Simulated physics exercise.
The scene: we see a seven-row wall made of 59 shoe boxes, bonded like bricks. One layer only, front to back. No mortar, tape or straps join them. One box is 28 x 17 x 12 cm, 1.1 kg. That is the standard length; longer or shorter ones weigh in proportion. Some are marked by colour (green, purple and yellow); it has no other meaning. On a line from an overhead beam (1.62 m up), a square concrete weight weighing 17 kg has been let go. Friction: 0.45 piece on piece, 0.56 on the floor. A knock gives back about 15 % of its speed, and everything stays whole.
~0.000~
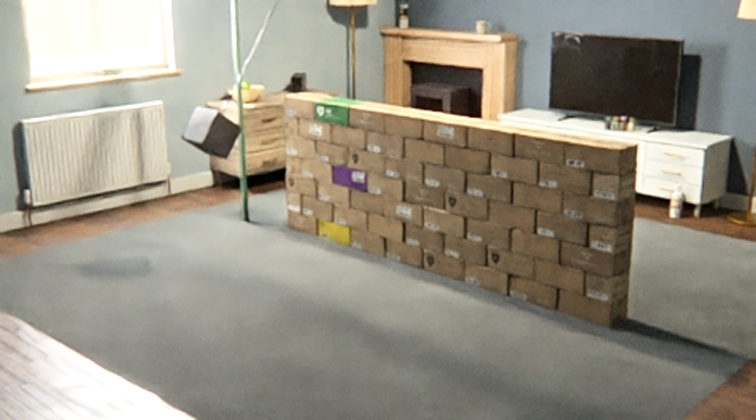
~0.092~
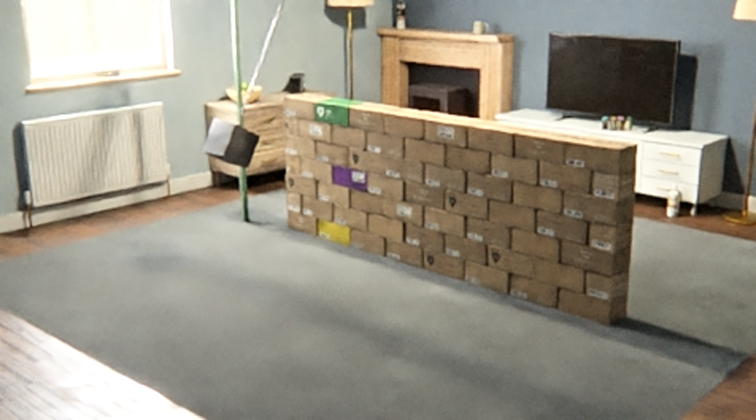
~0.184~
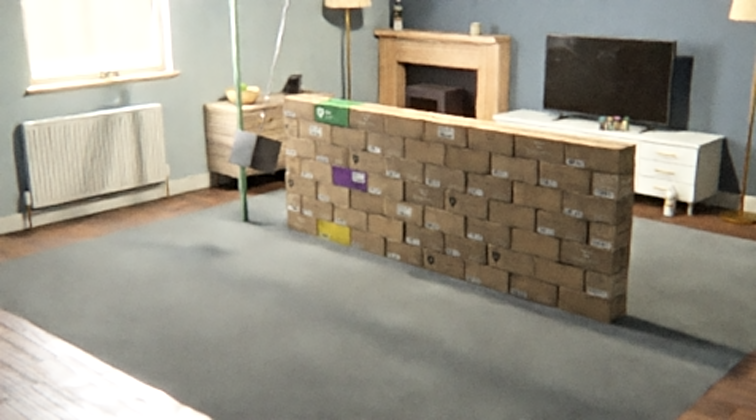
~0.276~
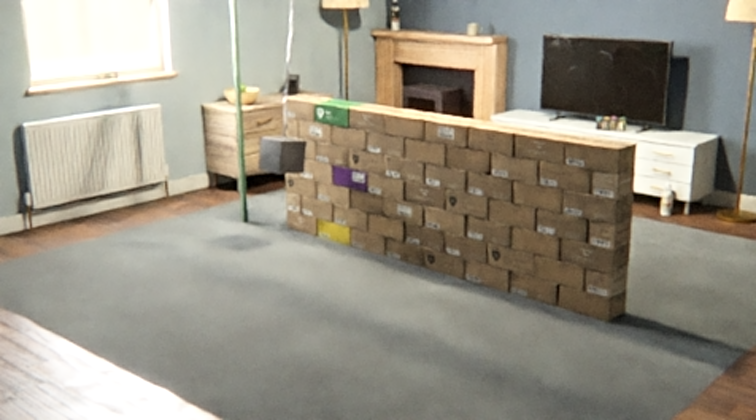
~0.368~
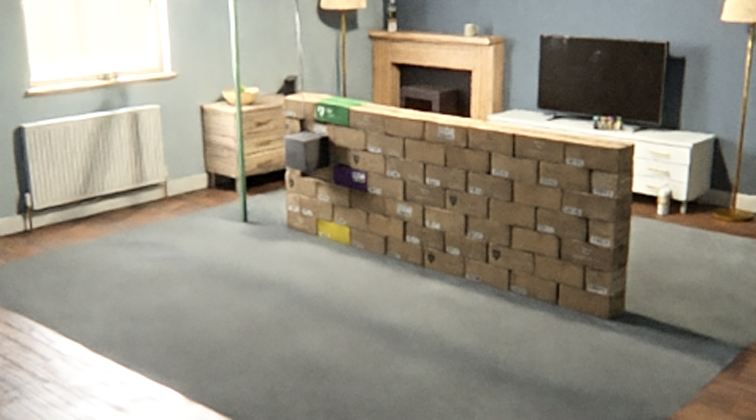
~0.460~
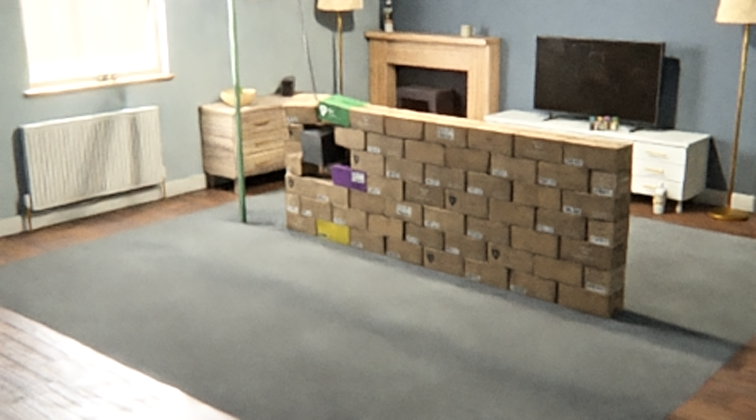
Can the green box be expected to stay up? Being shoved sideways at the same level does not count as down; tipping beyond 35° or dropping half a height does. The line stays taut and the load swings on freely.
The green box drops.
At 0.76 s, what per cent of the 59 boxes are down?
10 per cent by then.
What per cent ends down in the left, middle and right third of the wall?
In per cent: Left 30, middle 0, right 0.
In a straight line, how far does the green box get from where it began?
About 76 cm.
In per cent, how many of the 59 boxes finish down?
About 10 per cent.
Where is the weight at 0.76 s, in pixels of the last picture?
Around (354, 122).
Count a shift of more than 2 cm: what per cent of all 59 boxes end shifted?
15 per cent.
After 0.56 s, line 19° past plumb; 3 of the 59 boxes down; green box leaning 10°.
After 0.76 s, line 28° past plumb; 6 of the 59 boxes down; green box leaning 4°.
After 1.10 s, line 22° past plumb; 6 of the 59 boxes down; green box shifted 8 cm.
After 1.86 s, line 26° before plumb; 7 of the 59 boxes down; green box on its side.
At rest (2.9 s), line 26° past plumb; 7 of the 59 boxes down; green box on its side; purple box unmoved; yellow box unmoved. As the last picture would show them, middles, green box near (309, 236), purple box near (358, 176).
